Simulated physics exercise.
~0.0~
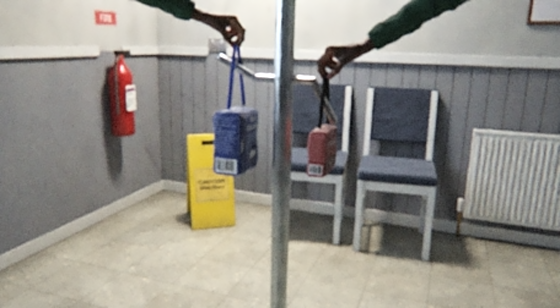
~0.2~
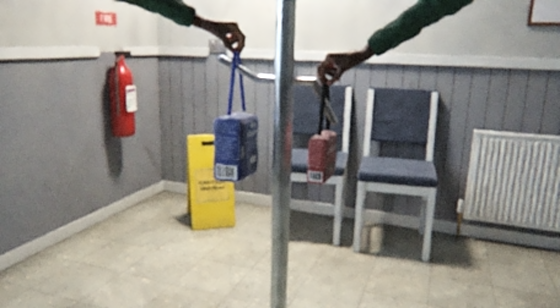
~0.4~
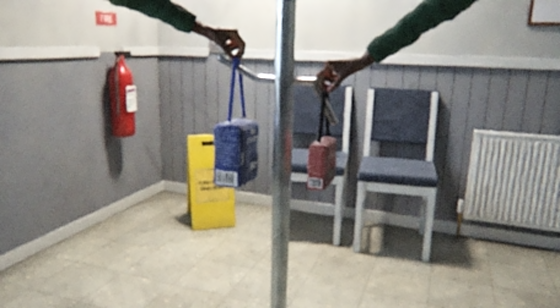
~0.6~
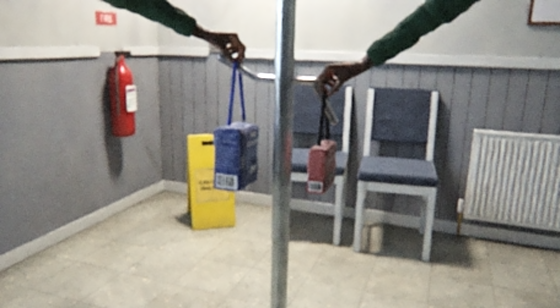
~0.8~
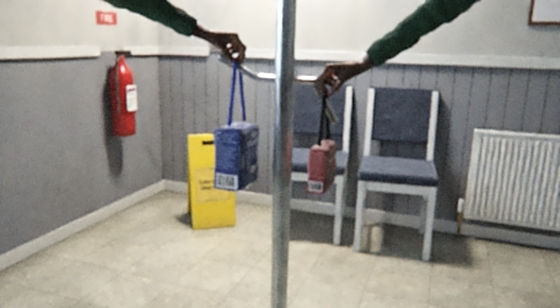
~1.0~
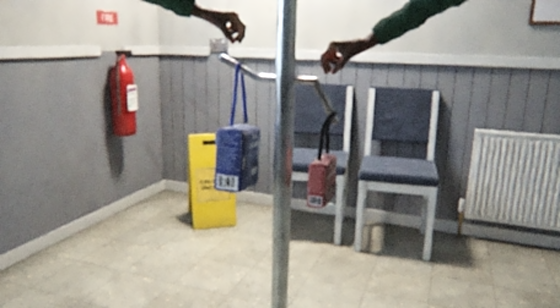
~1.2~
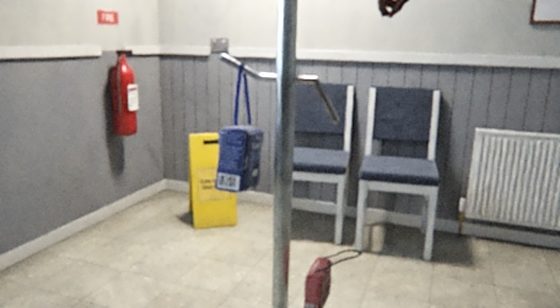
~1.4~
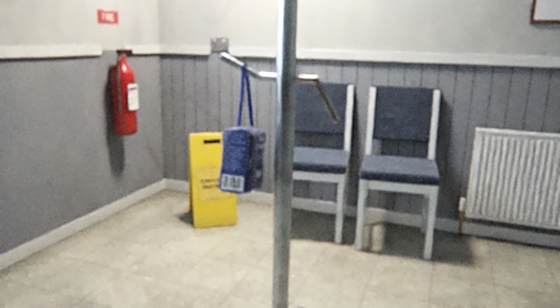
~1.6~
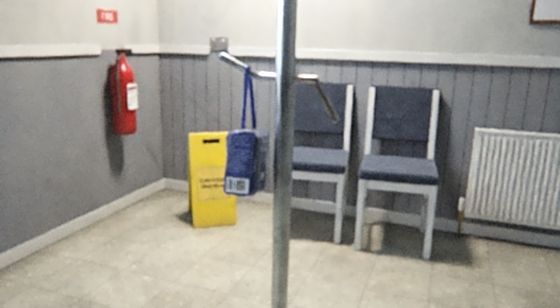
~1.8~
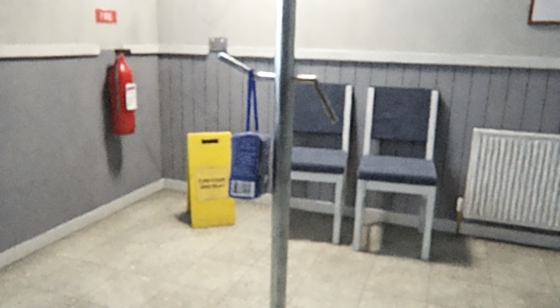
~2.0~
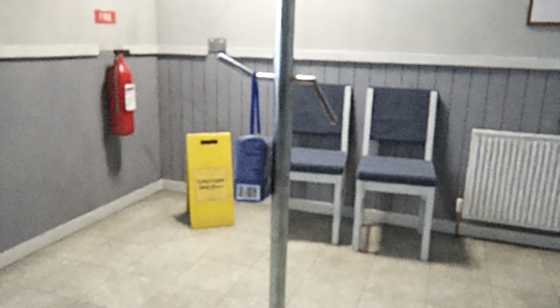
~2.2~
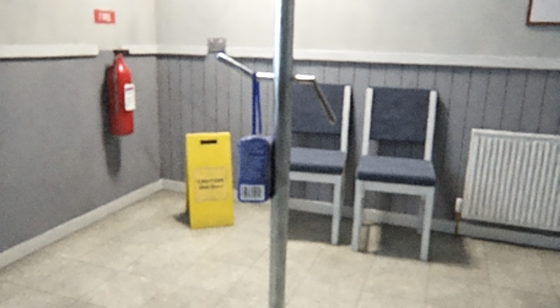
At first, two hands reach in from the top of a grey-panelled room, holding a blue sack and a red pouch by their loops beside a metal post. They lower the bags a little toward two pegs, the blue one on the left and the red one on the right. The fingers then let go and draw back, and the red pouch slips downward. It drops out of sight near the floor while the blue sack stays hanging. The blue sack leans and shifts slightly toward the post, and it is still hanging from the left peg at the end.
